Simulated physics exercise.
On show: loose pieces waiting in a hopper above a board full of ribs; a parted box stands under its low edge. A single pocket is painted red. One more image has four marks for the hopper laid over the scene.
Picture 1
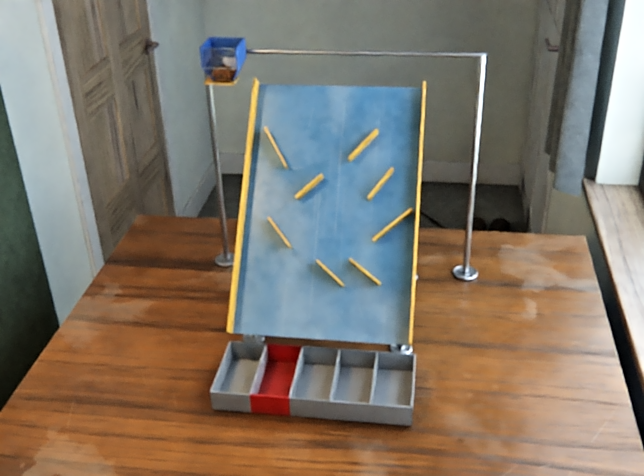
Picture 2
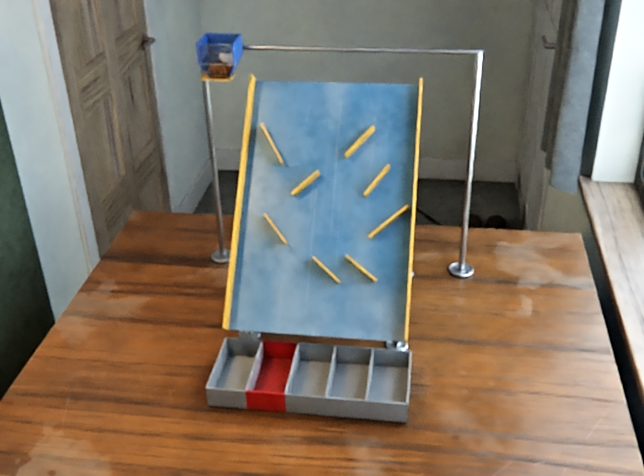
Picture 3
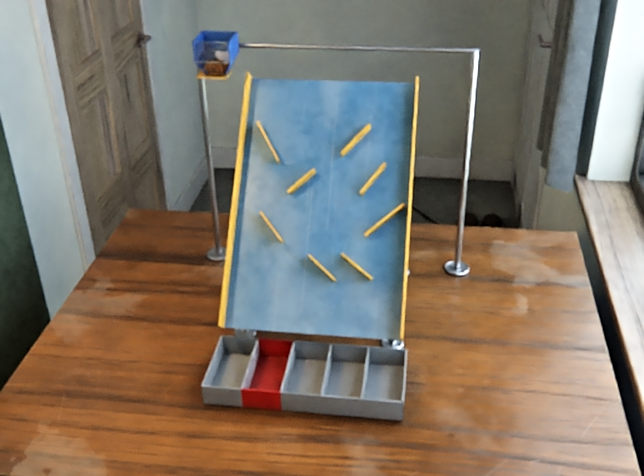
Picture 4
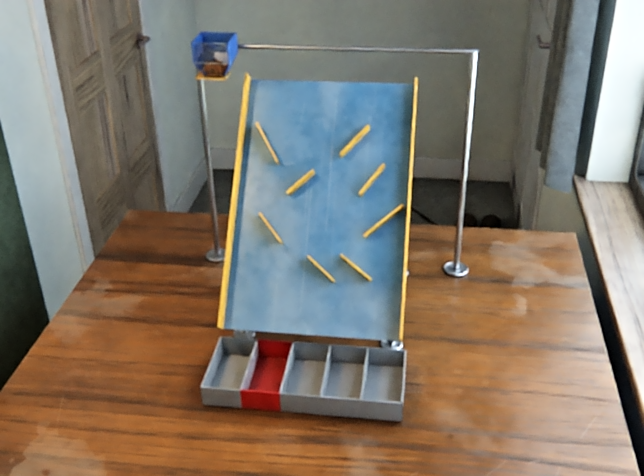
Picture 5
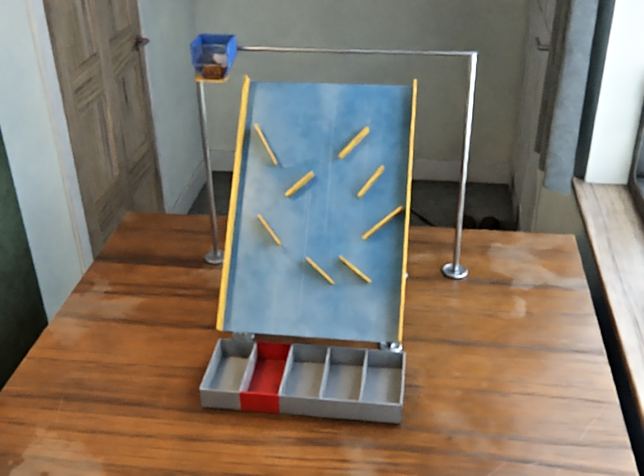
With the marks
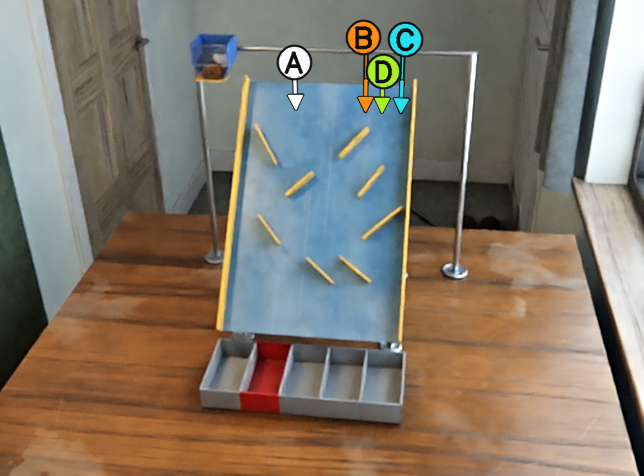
In a room with a panelled door at the left and a window ledge at the right, a wooden table is seen from the front and slightly above. A blue hopper holding small brown pieces hangs from a metal frame at the upper left of a tilted blue board with yellow ribs, above a grey box with one red pocket. Only the camera shifts slightly; the objects stay still.
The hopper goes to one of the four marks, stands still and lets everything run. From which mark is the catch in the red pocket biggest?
B.
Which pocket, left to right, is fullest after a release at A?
It is the third one.
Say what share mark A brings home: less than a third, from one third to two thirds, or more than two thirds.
It is less than a third.
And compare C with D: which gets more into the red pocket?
Mark D.
On the marked copy, mark A meets the board at (295, 104); mark B meets the board at (365, 106); mark C meets the board at (401, 107); mark D meets the board at (382, 107).
With A, a stray few in the red pocket, nearly all in other pockets.
With B, about half in the red pocket, about half in other pockets, a stray few held on the board, a stray few outside the box.
With C, none in the red pocket, nearly all in other pockets, a small part held on the board.
With D, a small part in the red pocket, most in other pockets, a stray few held on the board.
